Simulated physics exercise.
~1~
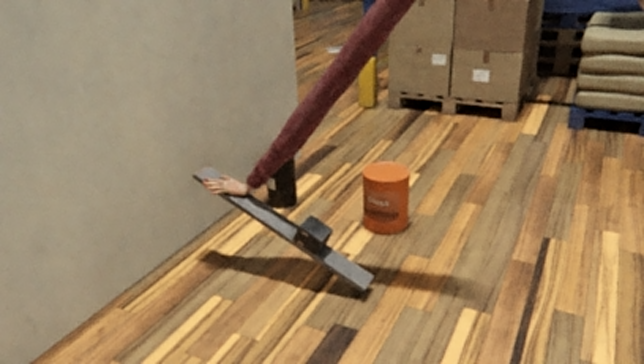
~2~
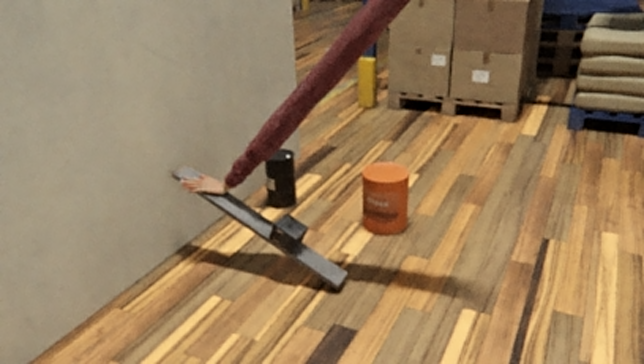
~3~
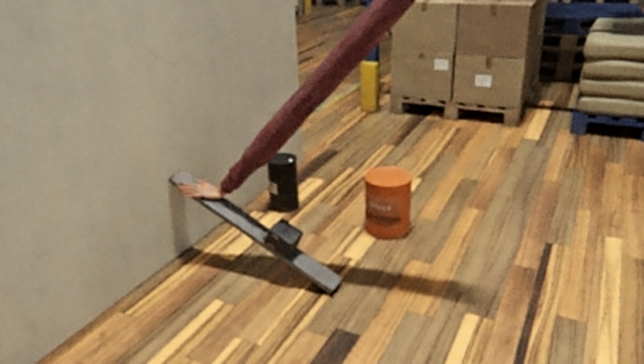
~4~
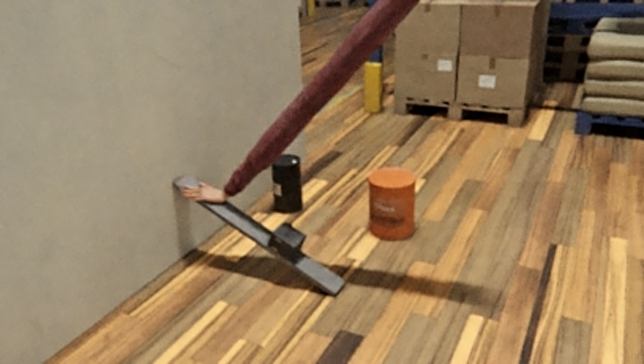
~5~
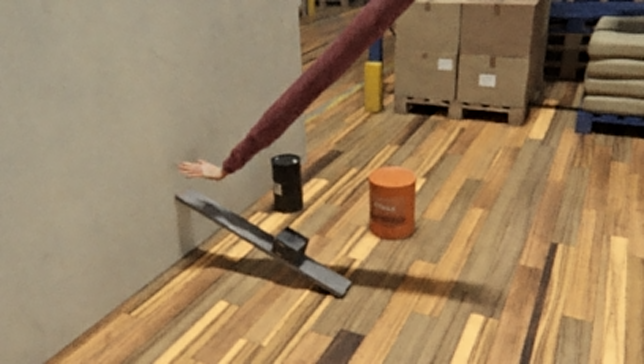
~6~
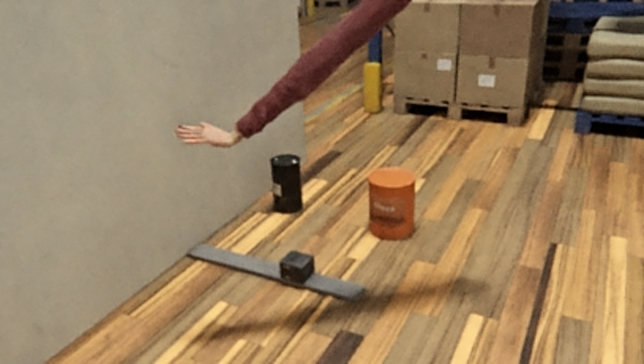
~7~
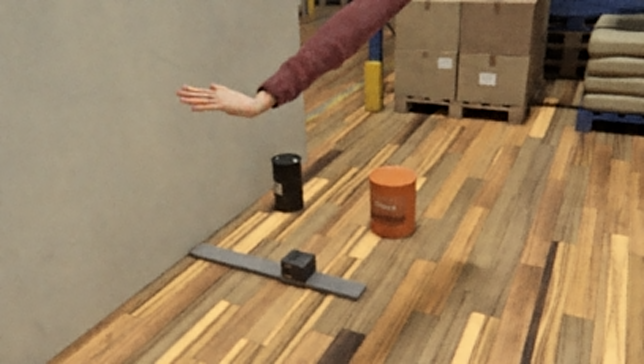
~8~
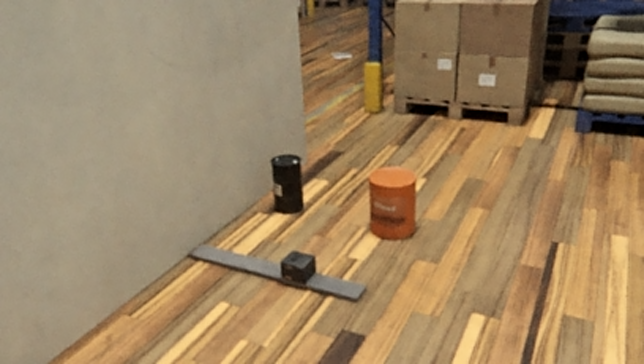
The clip shows a hand leaning a grey plank with a small dark block on it against a wall, near a black canister and orange pail, then letting go and withdrawing as the plank slides down and ends up lying flat on the wooden floor.
